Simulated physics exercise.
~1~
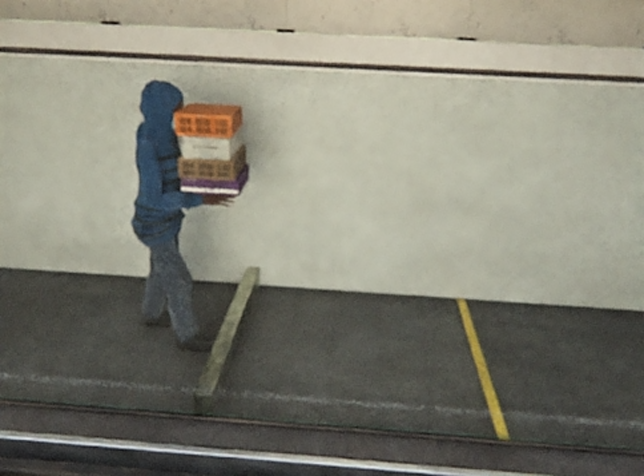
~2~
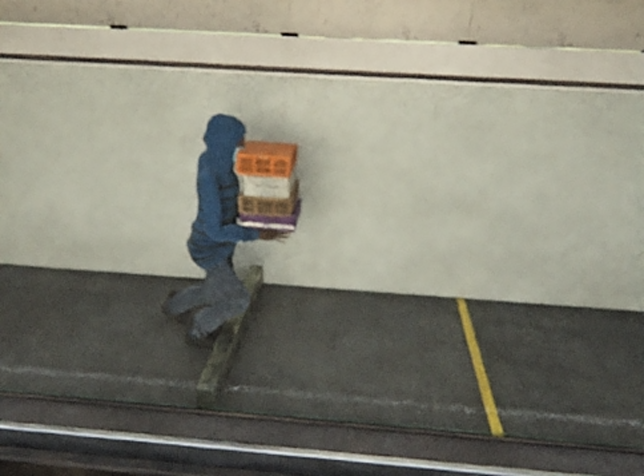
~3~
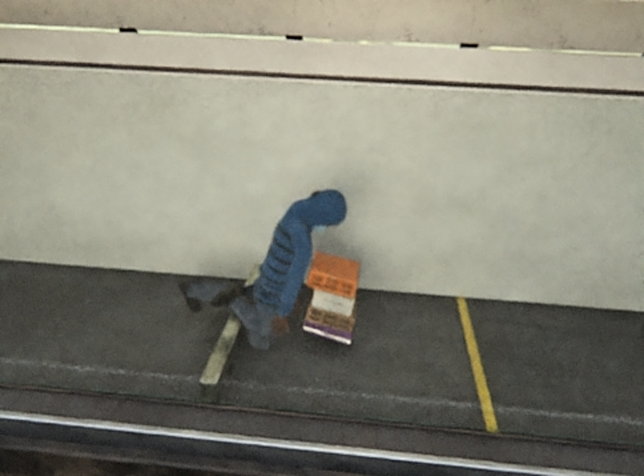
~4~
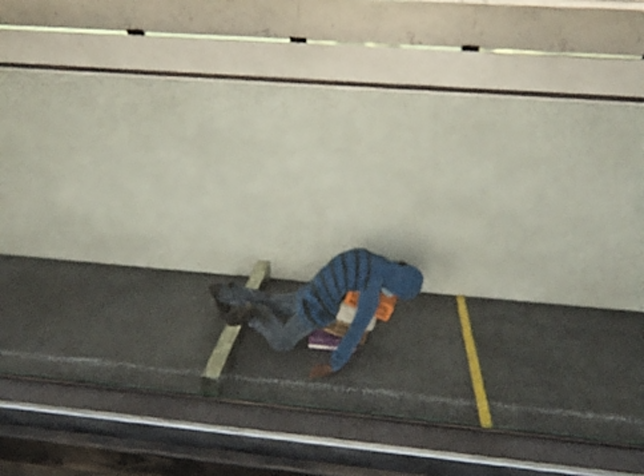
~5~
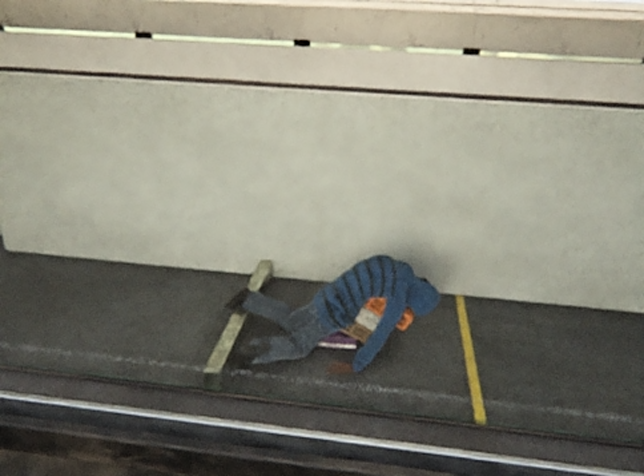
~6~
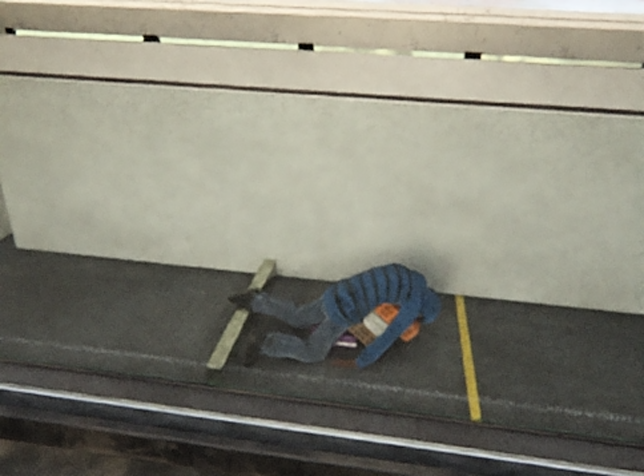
Porter in blue carrying stacked boxes trips over a low rail, pitches forward and lands sprawled atop them, short of the yellow line.
